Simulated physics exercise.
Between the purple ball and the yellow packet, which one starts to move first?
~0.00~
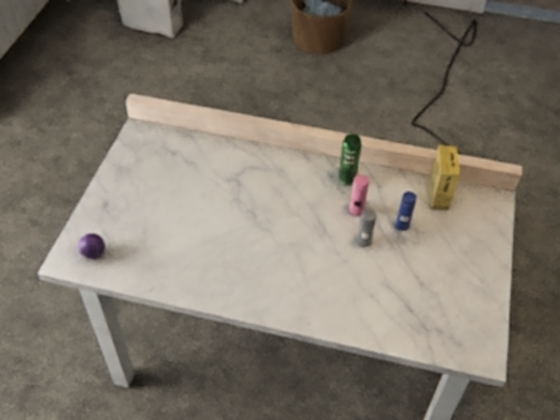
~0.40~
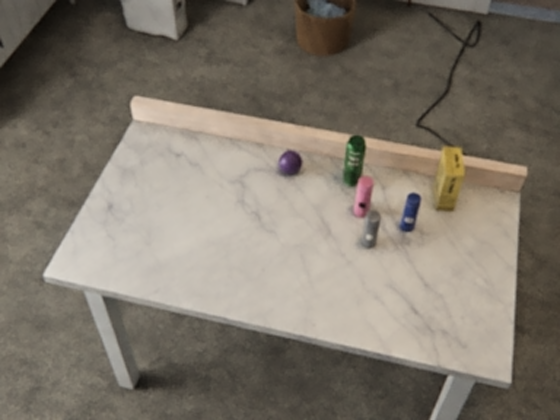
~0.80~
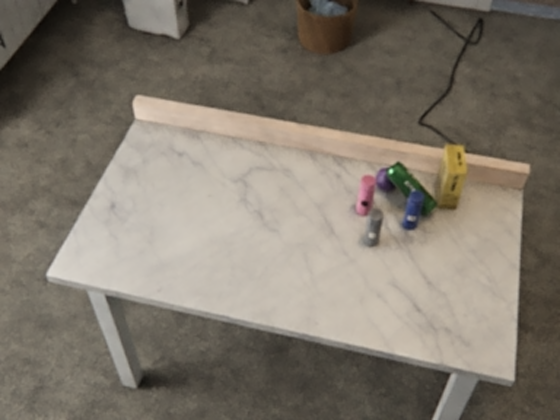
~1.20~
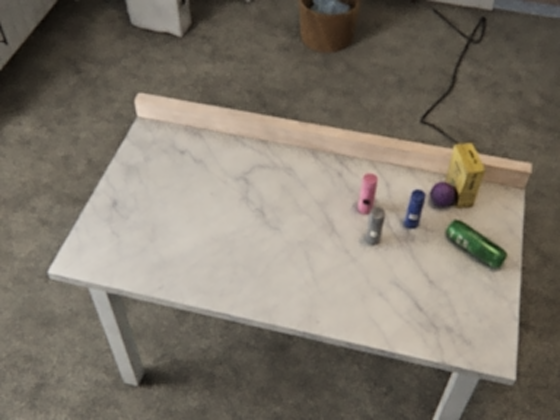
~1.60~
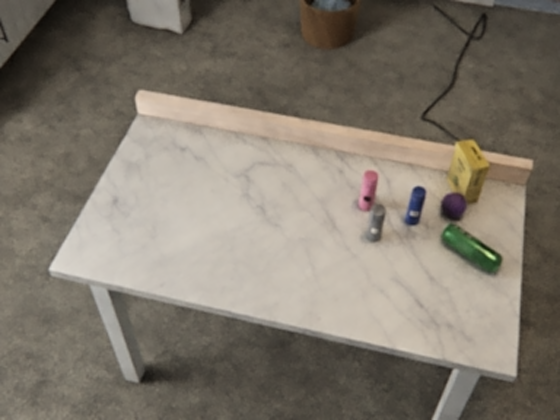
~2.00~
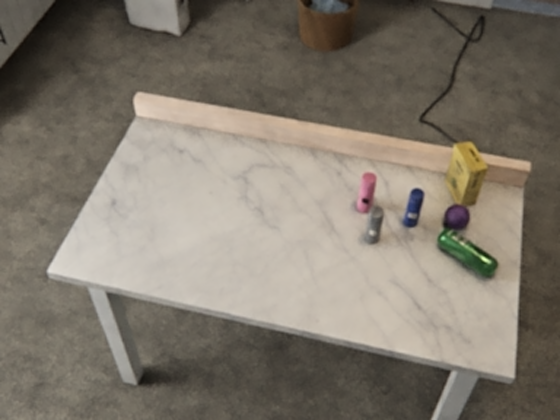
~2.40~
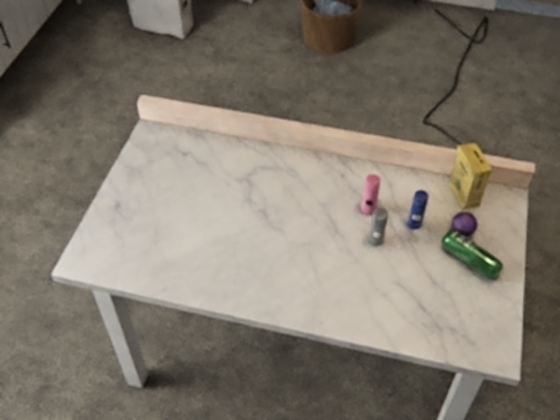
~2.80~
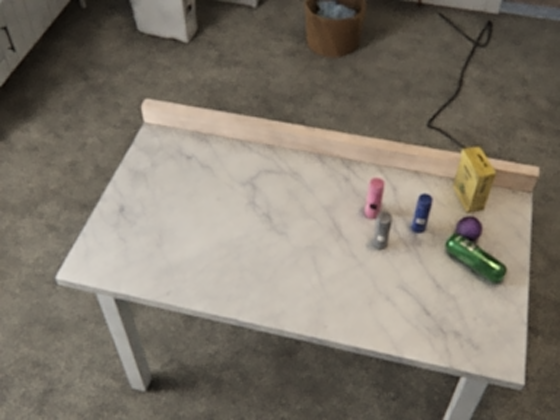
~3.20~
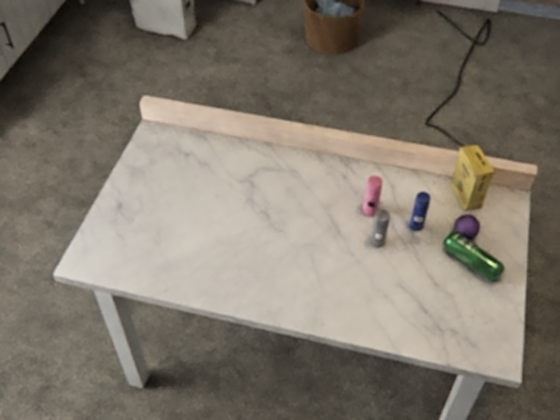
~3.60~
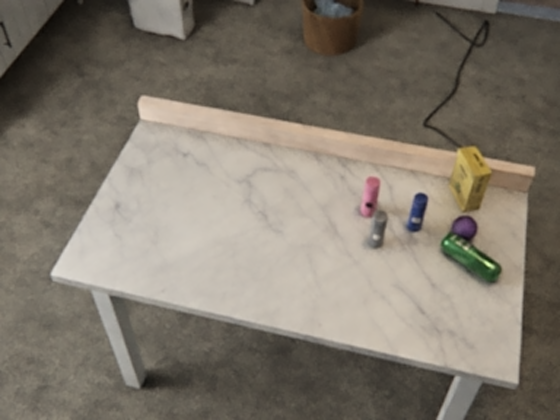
The purple ball moves first, rolling across the table while the yellow packet is still in place. The packet only shifts slightly later, after the green can has been knocked over.
